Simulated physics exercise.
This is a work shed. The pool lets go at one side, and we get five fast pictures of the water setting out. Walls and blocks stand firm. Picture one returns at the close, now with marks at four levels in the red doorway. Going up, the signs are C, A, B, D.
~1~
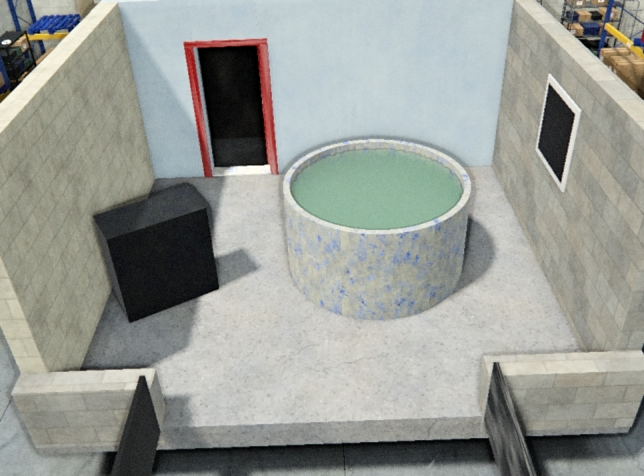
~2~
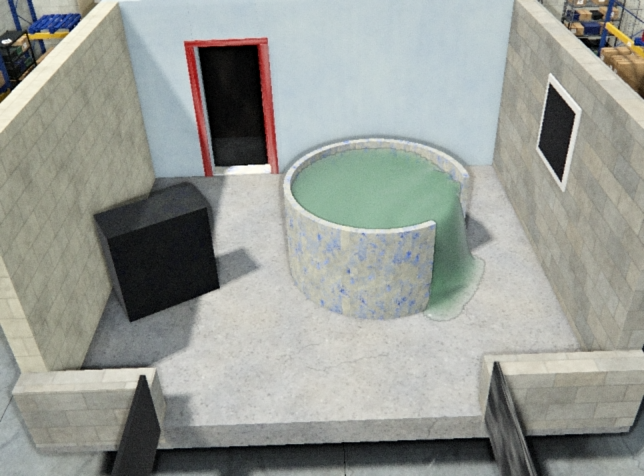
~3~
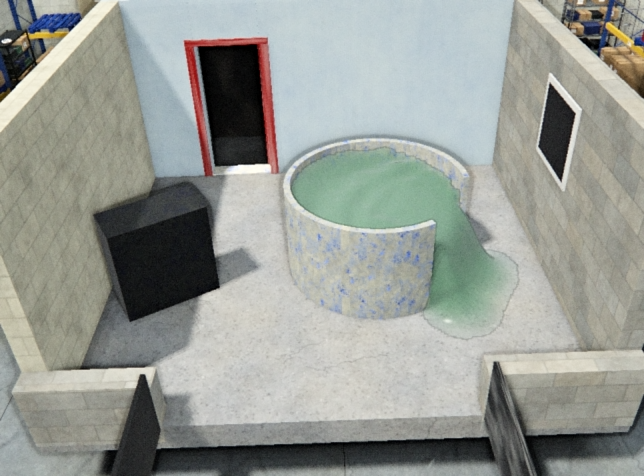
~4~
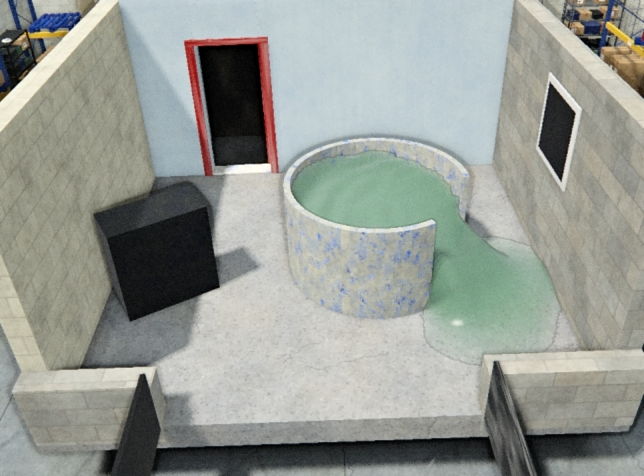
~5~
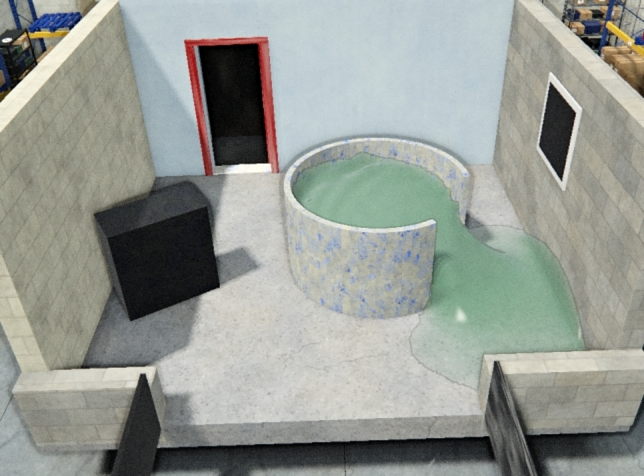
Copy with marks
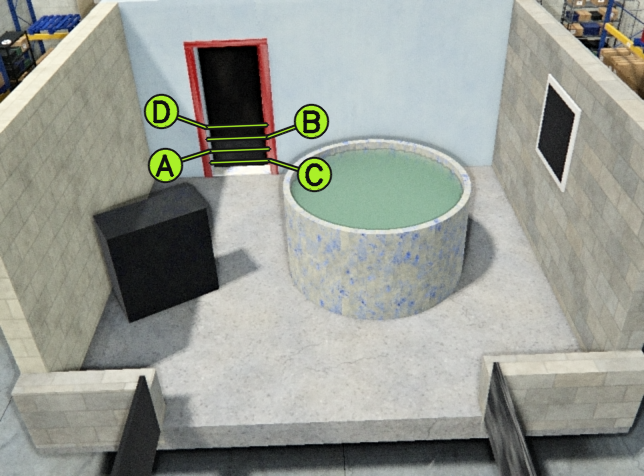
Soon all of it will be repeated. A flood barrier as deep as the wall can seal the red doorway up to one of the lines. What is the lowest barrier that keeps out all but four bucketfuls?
Choose C.
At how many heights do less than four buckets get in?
All four.
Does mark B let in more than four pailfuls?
No.
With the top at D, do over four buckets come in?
No, that is safe.
In lime, A at (239, 150); B at (237, 138); C at (240, 161); D at (236, 126); from the bottom up C, A, B, D.
If A is chosen, nothing gets over.
If B is chosen, nothing gets over.
If C is chosen, nothing gets over.
If D is chosen, nothing gets over.
